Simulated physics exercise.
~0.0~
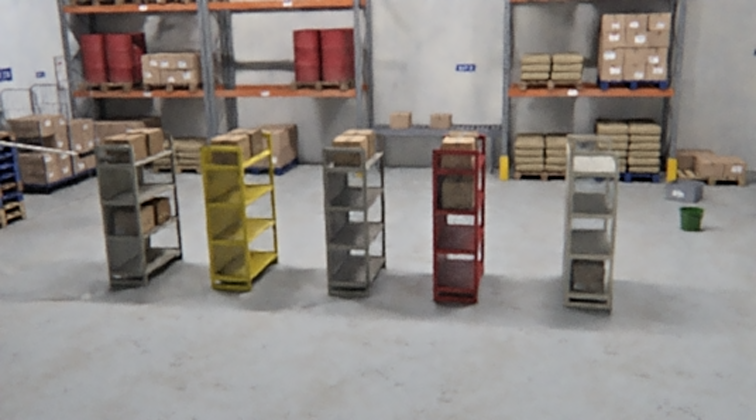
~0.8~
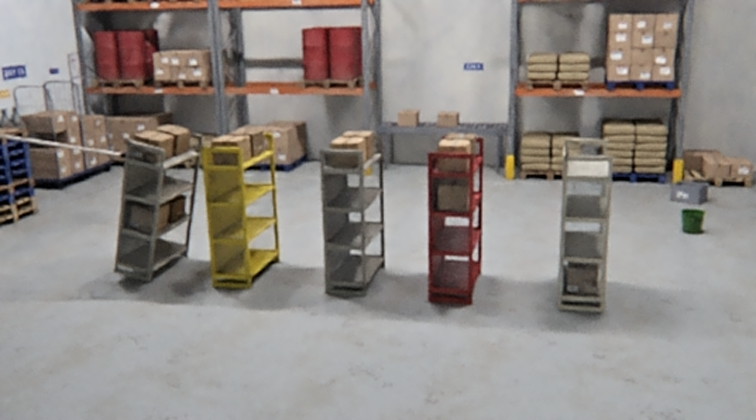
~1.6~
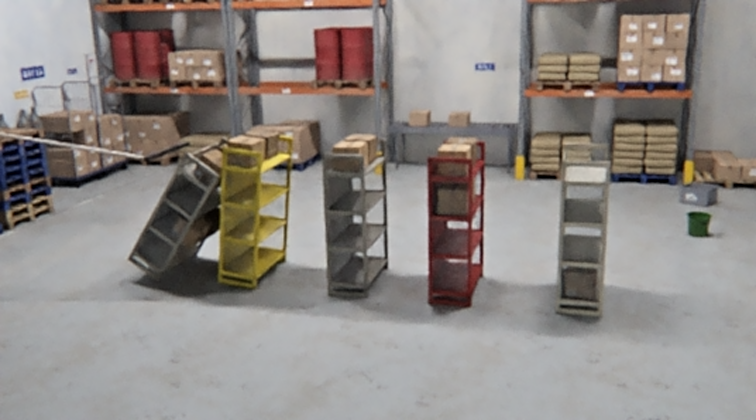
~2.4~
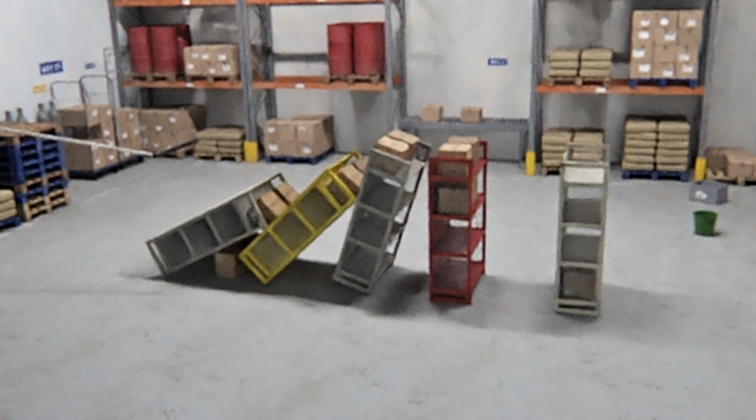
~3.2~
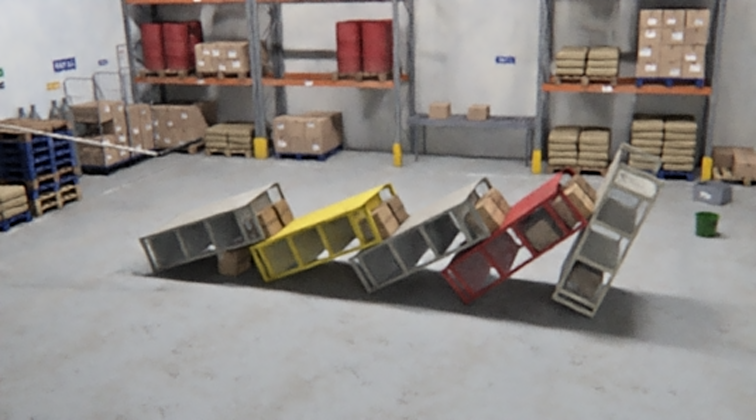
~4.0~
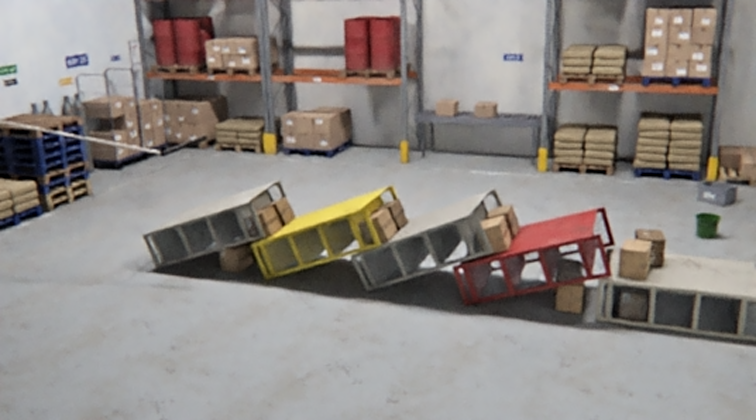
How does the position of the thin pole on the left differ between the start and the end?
At the start only a short length of the pole shows at the left edge, its tip just short of the first upright rack. By the end it sits farther right in view and slightly higher, with its tip above the near end of that toppled rack.
